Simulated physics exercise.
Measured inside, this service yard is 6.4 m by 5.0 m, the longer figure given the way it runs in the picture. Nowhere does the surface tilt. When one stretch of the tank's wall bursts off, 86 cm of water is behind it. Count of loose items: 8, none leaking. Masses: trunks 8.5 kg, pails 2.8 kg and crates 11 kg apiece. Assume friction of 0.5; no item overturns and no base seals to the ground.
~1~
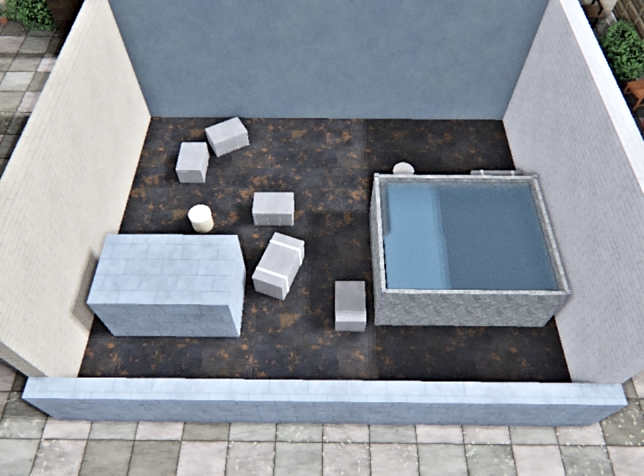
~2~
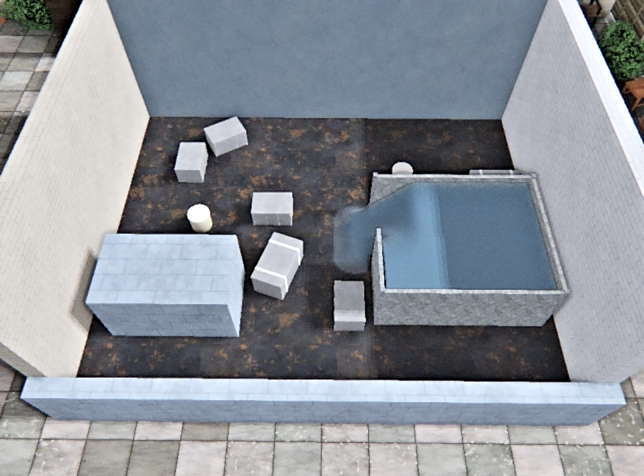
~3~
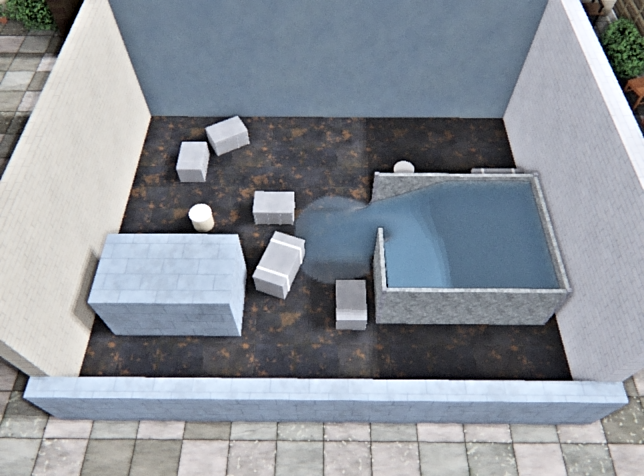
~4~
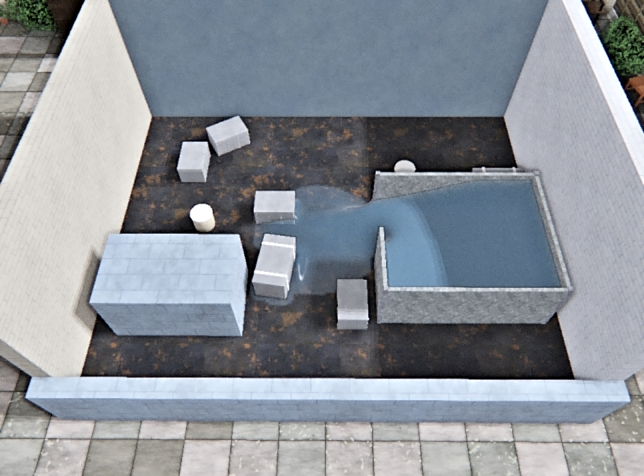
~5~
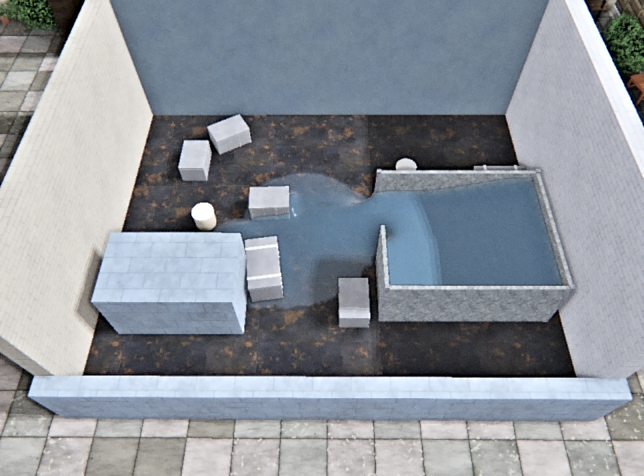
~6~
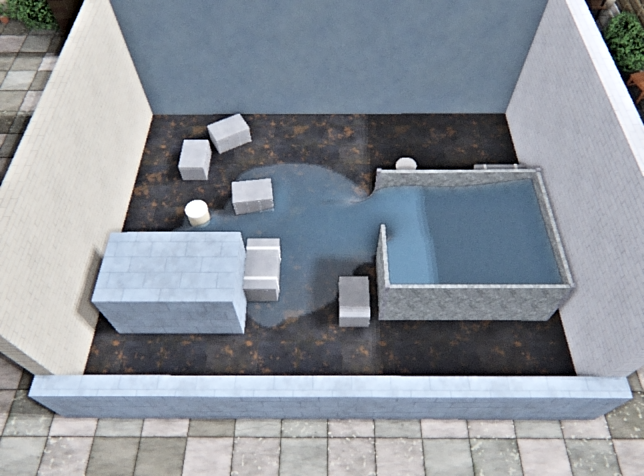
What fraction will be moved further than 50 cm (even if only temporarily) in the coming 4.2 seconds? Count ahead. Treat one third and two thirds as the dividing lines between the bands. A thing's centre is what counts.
The tally will land in the middle bracket.
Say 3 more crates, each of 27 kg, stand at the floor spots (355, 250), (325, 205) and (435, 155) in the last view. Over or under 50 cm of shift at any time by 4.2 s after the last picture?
Result, one by one: Exceeded, exceeded and not exceeded.
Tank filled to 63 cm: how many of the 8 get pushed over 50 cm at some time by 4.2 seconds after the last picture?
Under that setup the answer is 4.
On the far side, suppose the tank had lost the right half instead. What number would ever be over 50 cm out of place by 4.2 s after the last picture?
So the tally would be 6.
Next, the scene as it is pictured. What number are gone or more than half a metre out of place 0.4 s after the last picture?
2 in all.
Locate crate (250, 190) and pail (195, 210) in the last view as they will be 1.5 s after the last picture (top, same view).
Approx. (170, 155); approx. (139, 143).
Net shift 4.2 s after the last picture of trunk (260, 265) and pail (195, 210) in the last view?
The first is off by 30 cm, the second by 100 cm.
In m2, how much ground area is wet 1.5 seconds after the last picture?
Roughly 19 m2 of it is wet.
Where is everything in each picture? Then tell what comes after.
A crate at (273, 203) rests on the ground; a trunk at (278, 259) rests on the ground; water covers 3.9 m2; 0 of 8 have shifted, in the first picture.
A crate at (272, 203) rests on the ground; a trunk at (277, 259) rests on the ground; water covers 4.5 m2; 0 of 8 have shifted, in the second picture.
A crate at (274, 202), on the bottom; a trunk at (279, 258) rests on the ground; water covers 5.5 m2; 0 of 8 have shifted, in the third picture.
A crate at (274, 202) rests on the ground; a trunk at (274, 259), on the bottom, 9 cm from its start; water covers 6.5 m2; 1 of 8 have shifted, in the fourth picture.
A crate at (269, 197) rests on the ground, 12 cm from its start; a trunk at (263, 262) rests on the ground, 28 cm from its start; 7.9 m2 under water; 2 of 8 have shifted, in the fifth picture.
A crate at (252, 190), on the bottom, 40 cm from its start; a trunk at (261, 263), on the bottom, 31 cm from its start; water covers 9.4 m2; 3 of 8 have shifted, in the sixth picture.
Then, 0.4 s after the last picture 2 of 8 are over 50 cm from their spots; 1 afloat.
Then, 1.5 s after the last picture 4 of 8 are over 50 cm from their spots; 4 afloat.
Then, 2.8 s after the last picture 3 of 8 are over 50 cm from their spots; 5 afloat.
Then, 4.2 s after the last picture 3 of 8 are over 50 cm from their spots, and 4 have been at some point; 5 afloat.
